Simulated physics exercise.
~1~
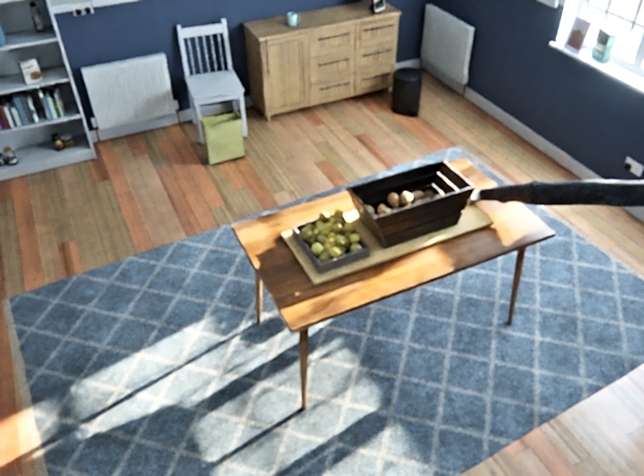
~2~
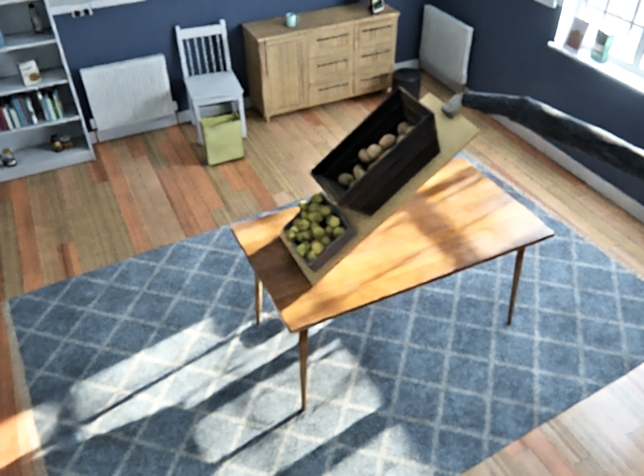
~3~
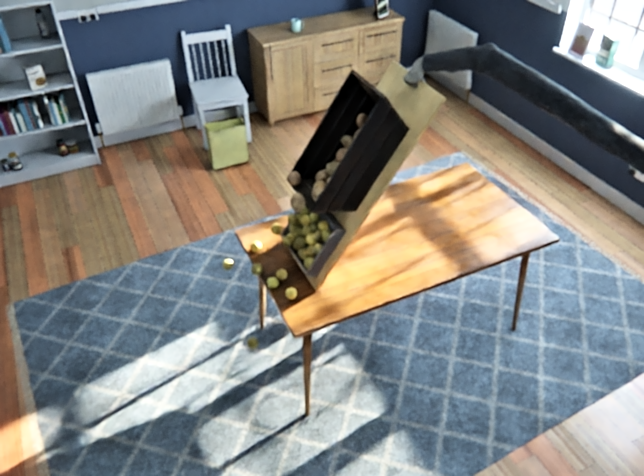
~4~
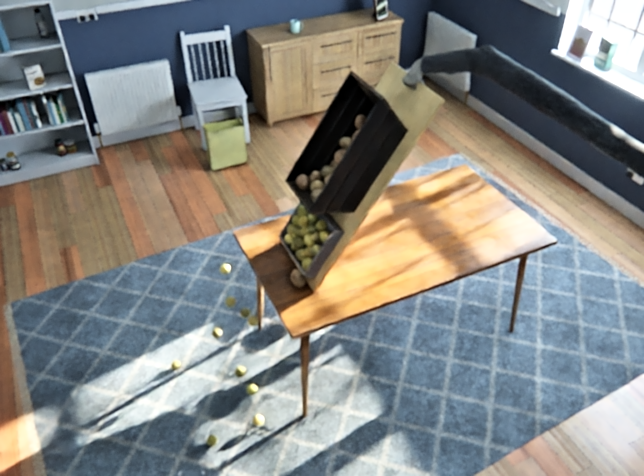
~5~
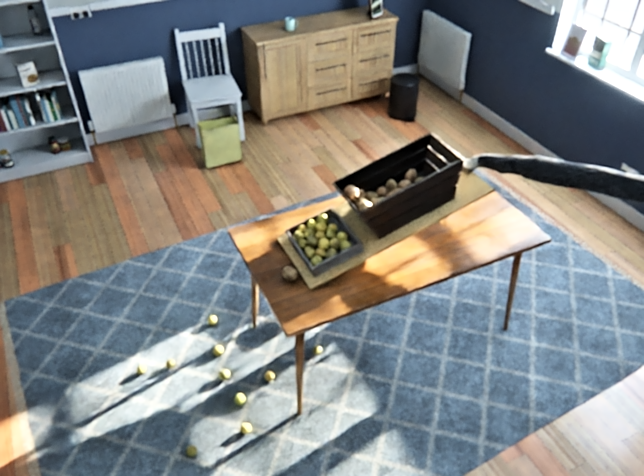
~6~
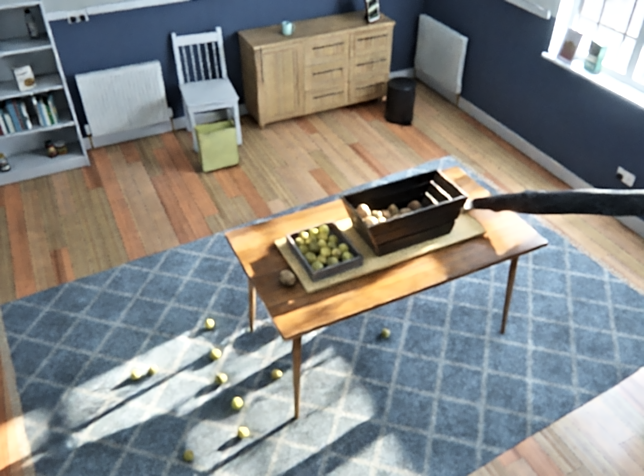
In a sunlit room with a blue rug, a dark arm raised the right end of a board on a table, tipping several yellow apples from the grey basket onto the floor, then lowered it, leaving most apples and nearly all the potatoes in their baskets.
